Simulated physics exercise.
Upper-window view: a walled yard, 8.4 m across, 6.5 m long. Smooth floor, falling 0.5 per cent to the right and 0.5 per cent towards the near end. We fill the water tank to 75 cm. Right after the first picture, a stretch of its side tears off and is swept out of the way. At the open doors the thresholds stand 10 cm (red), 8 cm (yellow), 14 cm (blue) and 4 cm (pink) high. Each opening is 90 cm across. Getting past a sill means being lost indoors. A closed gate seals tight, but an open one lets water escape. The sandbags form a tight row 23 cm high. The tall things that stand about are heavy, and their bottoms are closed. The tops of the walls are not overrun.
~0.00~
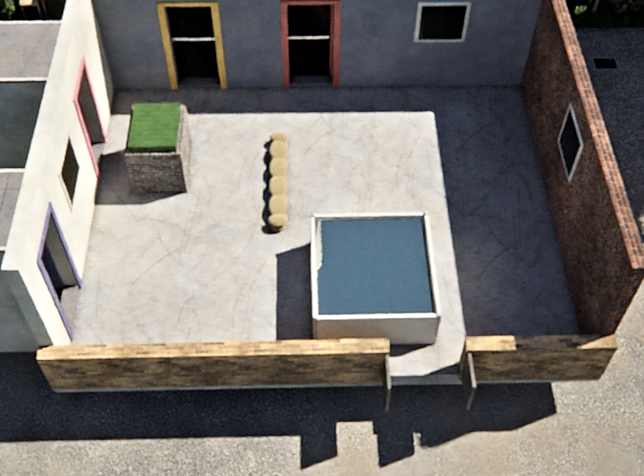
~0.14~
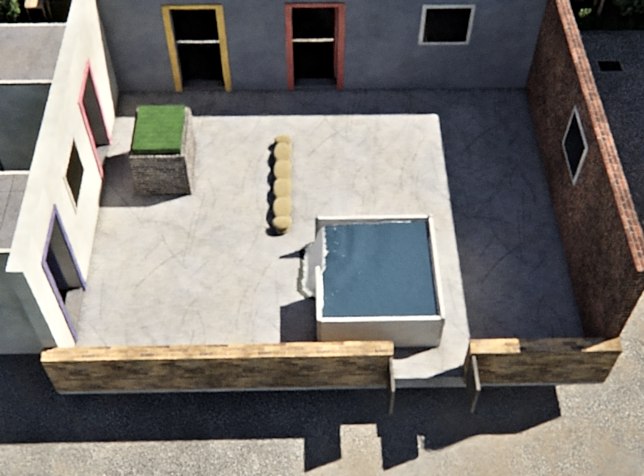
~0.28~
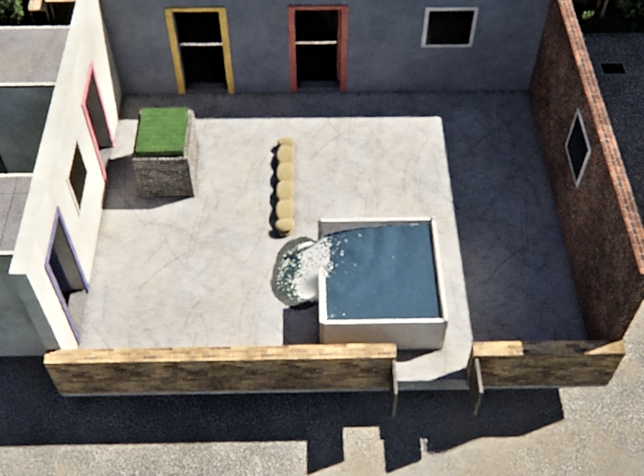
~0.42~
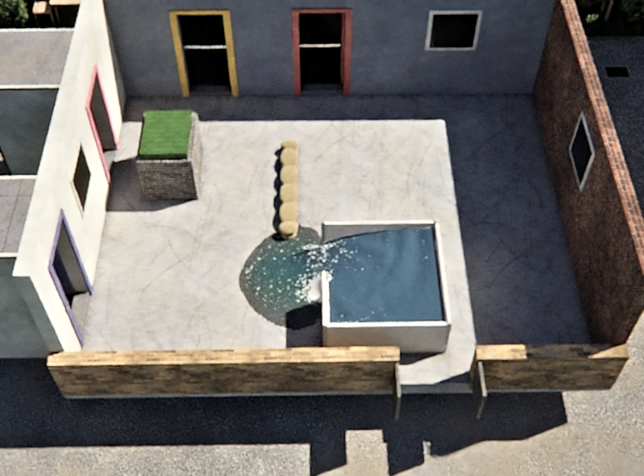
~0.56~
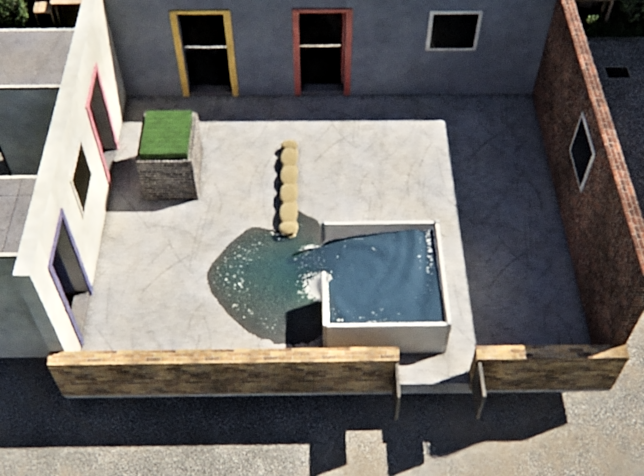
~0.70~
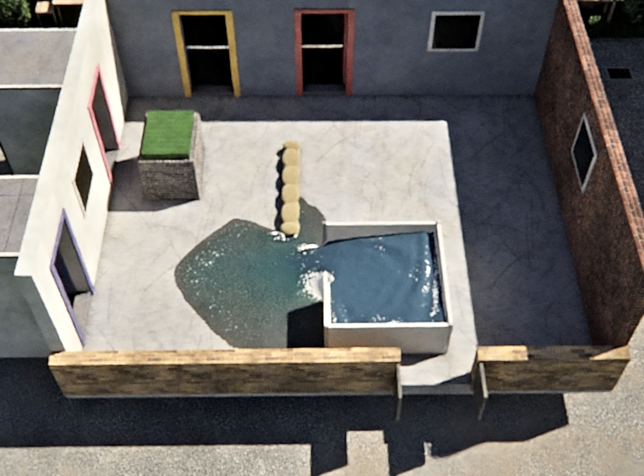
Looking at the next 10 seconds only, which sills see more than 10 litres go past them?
Over those seconds, the red door sees 10 litres or less; the yellow door sees 10 litres or less; the blue door sees more than 10 litres; the pink door sees more than 10 litres.
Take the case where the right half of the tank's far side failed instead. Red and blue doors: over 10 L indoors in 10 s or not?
Red door surpasses it, blue door doesn't reach it.
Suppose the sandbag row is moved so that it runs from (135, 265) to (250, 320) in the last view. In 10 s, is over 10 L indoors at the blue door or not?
Result at blue: Limit not reached.
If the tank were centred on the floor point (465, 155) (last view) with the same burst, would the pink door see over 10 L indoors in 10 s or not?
Lab note: Pink door, limit broken.
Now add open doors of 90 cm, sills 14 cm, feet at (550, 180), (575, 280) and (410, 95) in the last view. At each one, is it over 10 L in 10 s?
Taking them in order, the first gets too little, the second too little and the third too little.
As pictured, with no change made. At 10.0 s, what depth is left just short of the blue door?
8.5 cm or so.
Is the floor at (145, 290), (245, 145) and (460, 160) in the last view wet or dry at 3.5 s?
Submerged, submerged, untouched.
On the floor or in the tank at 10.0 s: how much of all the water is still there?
Roughly 94 in a hundred.
After 1.4 s water covers 25 % of the floor and is deepest (36 cm) near (312, 272); red door not reached, yellow door not reached, blue door 12 cm at the sill, 0 L in, pink door not reached.
After 2.2 s water covers 35 % of the floor and is deepest (36 cm) near (106, 225); red door not reached, yellow door not reached, blue door 24 cm at the sill, 11 L in, pink door 6 cm at the sill, 0 L in.
After 3.5 s water covers 40 % of the floor and is deepest (23 cm) near (168, 202); red door 3 cm at the sill, 0 L in, yellow door 8 cm at the sill, 0 L in, blue door 21 cm at the sill, 53 L in, pink door 8 cm at the sill, 10 L in.
After 6.0 s water covers 50 % of the floor and is deepest (15 cm) near (79, 374); red door 4 cm at the sill, 0 L in, yellow door 5 cm at the sill, 1 L in, blue door 13 cm at the sill, 68 L in, pink door 7 cm at the sill, 24 L in.
After 10.0 s water covers 80 % of the floor and is deepest (12 cm) near (268, 372); red door 7 cm at the sill, 0 L in, yellow door 5 cm at the sill, 2 L in, blue door 8 cm at the sill, 68 L in, pink door 5 cm at the sill, 40 L in.
